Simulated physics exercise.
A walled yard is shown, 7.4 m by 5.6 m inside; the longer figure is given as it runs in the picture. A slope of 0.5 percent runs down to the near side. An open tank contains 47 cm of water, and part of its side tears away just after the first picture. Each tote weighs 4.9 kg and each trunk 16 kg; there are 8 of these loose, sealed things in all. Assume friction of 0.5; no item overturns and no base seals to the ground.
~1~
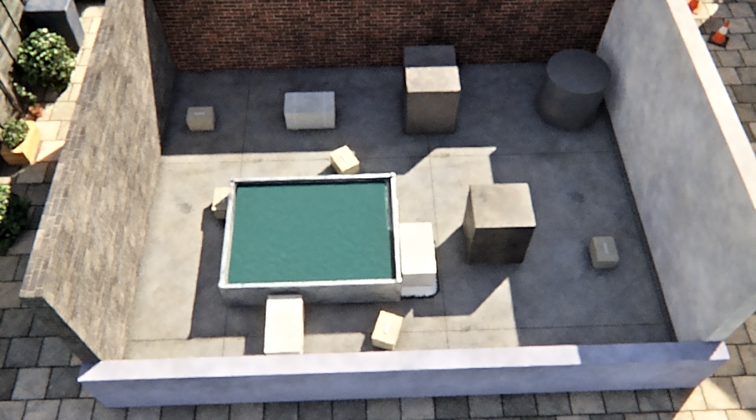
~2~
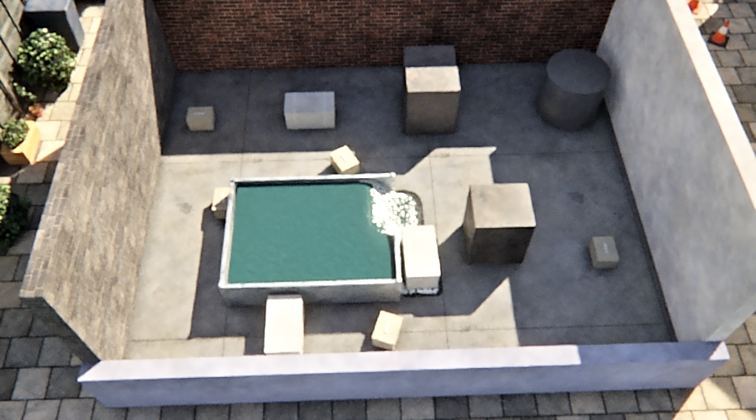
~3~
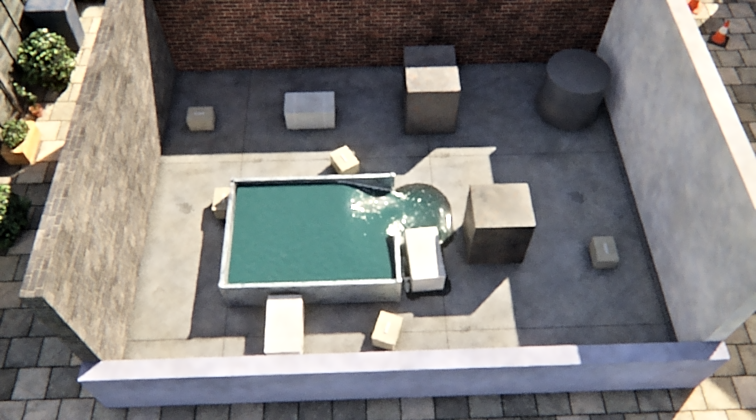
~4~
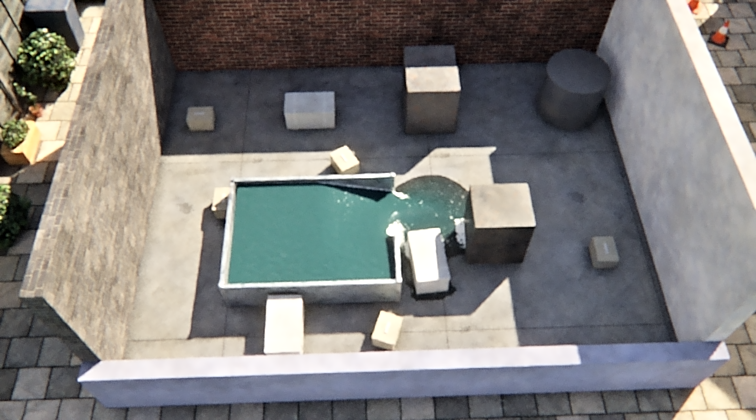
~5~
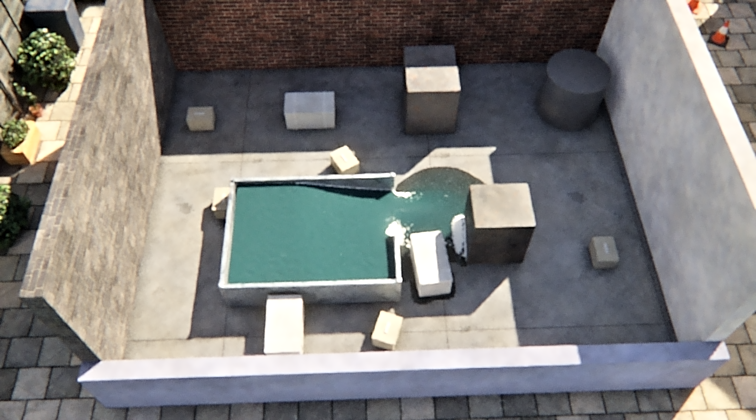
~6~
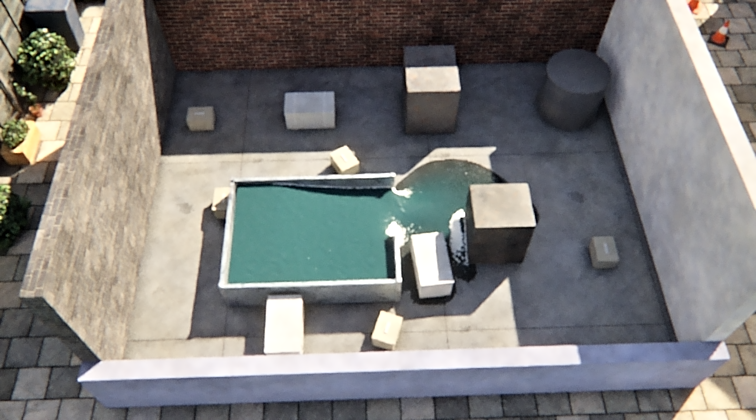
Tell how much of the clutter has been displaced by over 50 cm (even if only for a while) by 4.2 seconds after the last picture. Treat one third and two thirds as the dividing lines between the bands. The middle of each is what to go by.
Low band.
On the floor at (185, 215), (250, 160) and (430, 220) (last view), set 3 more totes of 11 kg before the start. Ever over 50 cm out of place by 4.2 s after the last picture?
Order as listed: Inside half a metre / inside half a metre / beyond half a metre.
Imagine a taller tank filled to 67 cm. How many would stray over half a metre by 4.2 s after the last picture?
Then 4.
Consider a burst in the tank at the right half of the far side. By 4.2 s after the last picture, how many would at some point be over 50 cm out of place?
The answer then is 3.
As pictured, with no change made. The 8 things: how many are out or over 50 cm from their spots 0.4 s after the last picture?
The number comes to 0.
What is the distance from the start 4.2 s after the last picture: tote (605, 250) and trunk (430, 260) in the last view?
In turn: 30 cm, 20 cm.
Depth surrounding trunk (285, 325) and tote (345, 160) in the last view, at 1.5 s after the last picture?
Depth approx. 0 cm / 0 cm.
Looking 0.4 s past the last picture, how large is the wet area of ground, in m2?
Somewhere about 8.5 m2, give or take.
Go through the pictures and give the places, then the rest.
The first frame shows a trunk at (417, 248) rests on the ground; a tote at (387, 328) rests on the ground; 3.8 m2 under water; 0 of 8 have shifted.
The second frame shows a trunk at (420, 250), on the bottom, 5 cm from its start; a tote at (387, 328), on the bottom; water covers 4.3 m2; 1 of 8 have shifted.
The third frame shows a trunk at (425, 252), on the bottom, 12 cm from its start; a tote at (387, 328), on the bottom; water covers 4.8 m2; 1 of 8 have shifted.
The fourth frame shows a trunk at (429, 254) rests on the ground, 17 cm from its start; a tote at (387, 328) rests on the ground; 5.4 m2 under water; 1 of 8 have shifted.
The fifth frame shows a trunk at (431, 257), on the bottom, 21 cm from its start; a tote at (387, 328), on the bottom; water covers 5.9 m2; 1 of 8 have shifted.
The sixth frame shows a trunk at (432, 258) rests on the ground, 23 cm from its start; a tote at (387, 328) rests on the ground; 6.6 m2 under water; 1 of 8 have shifted.
Then, 0.4 s after the last picture 0 of 8 are over 50 cm from their spots; 0 afloat.
Then, 1.5 s after the last picture 0 of 8 are over 50 cm from their spots; 0 afloat.
Then, 2.8 s after the last picture 0 of 8 are over 50 cm from their spots; 0 afloat.
Then, 4.2 s after the last picture 0 of 8 are over 50 cm from their spots, and 0 have been at some point; 1 afloat.
